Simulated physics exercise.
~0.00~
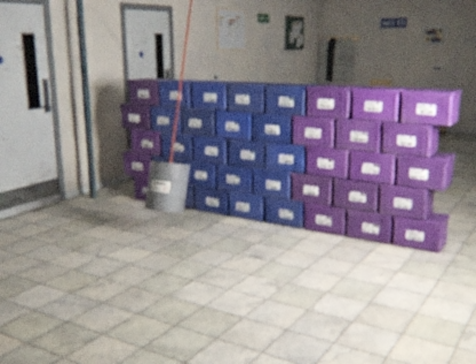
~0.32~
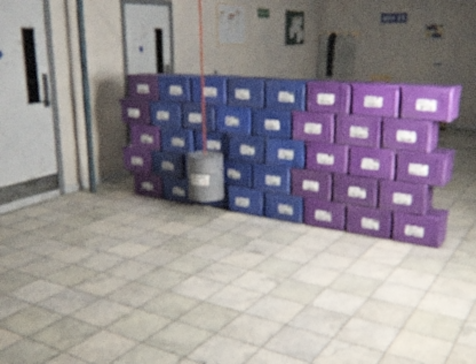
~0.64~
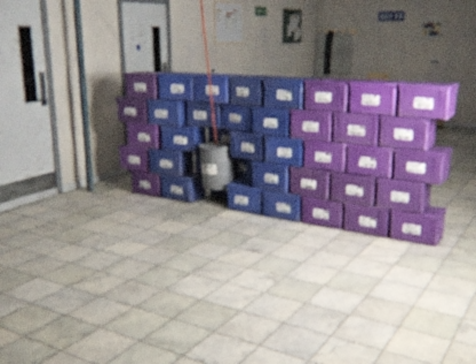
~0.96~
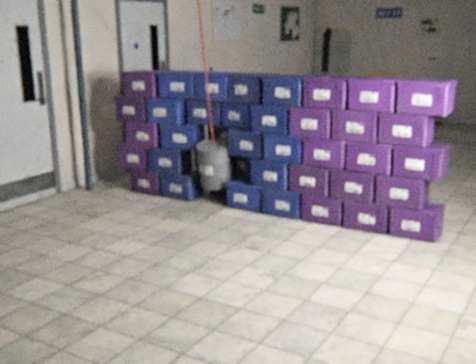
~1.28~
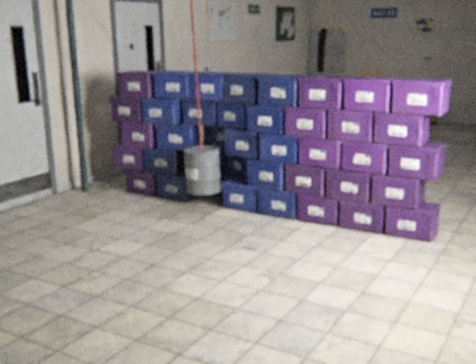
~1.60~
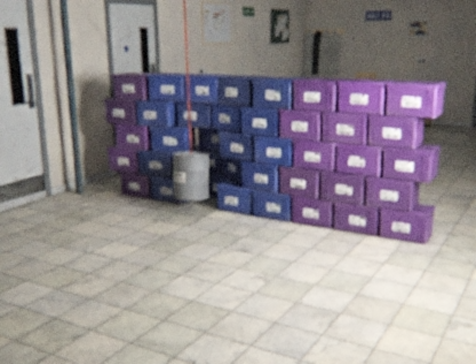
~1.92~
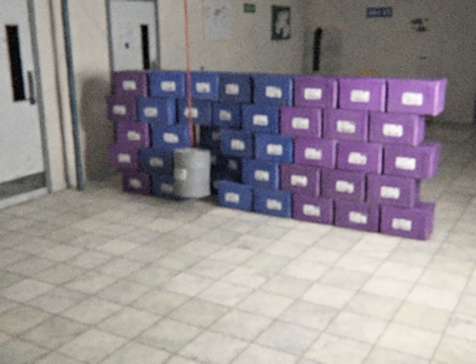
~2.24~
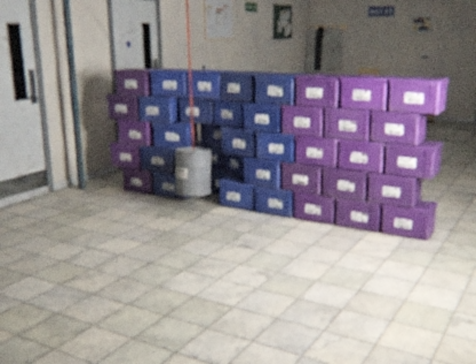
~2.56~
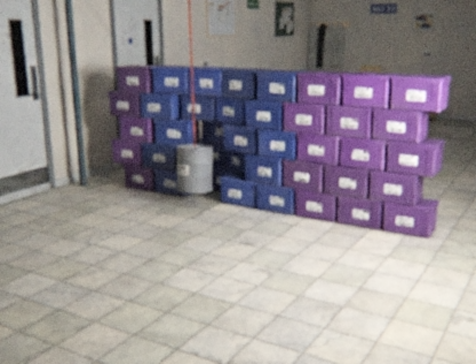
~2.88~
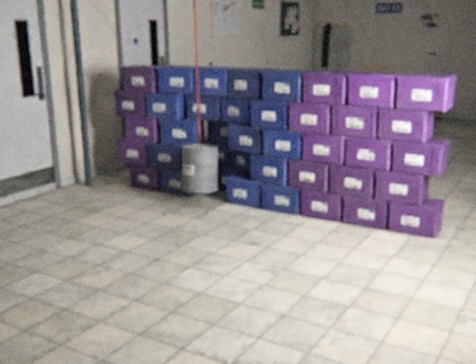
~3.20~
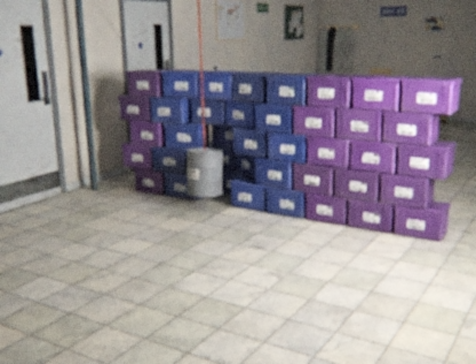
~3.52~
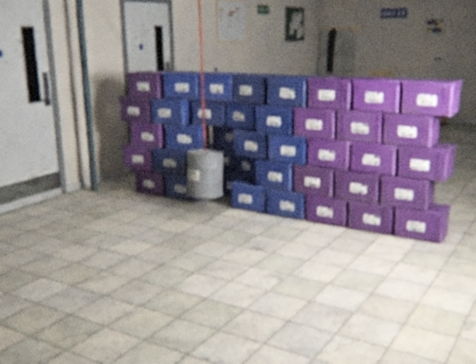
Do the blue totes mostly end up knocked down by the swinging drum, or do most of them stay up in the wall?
Most of them stay up. The drum pushes into the blue part of the wall, but the stack is still standing at the end.
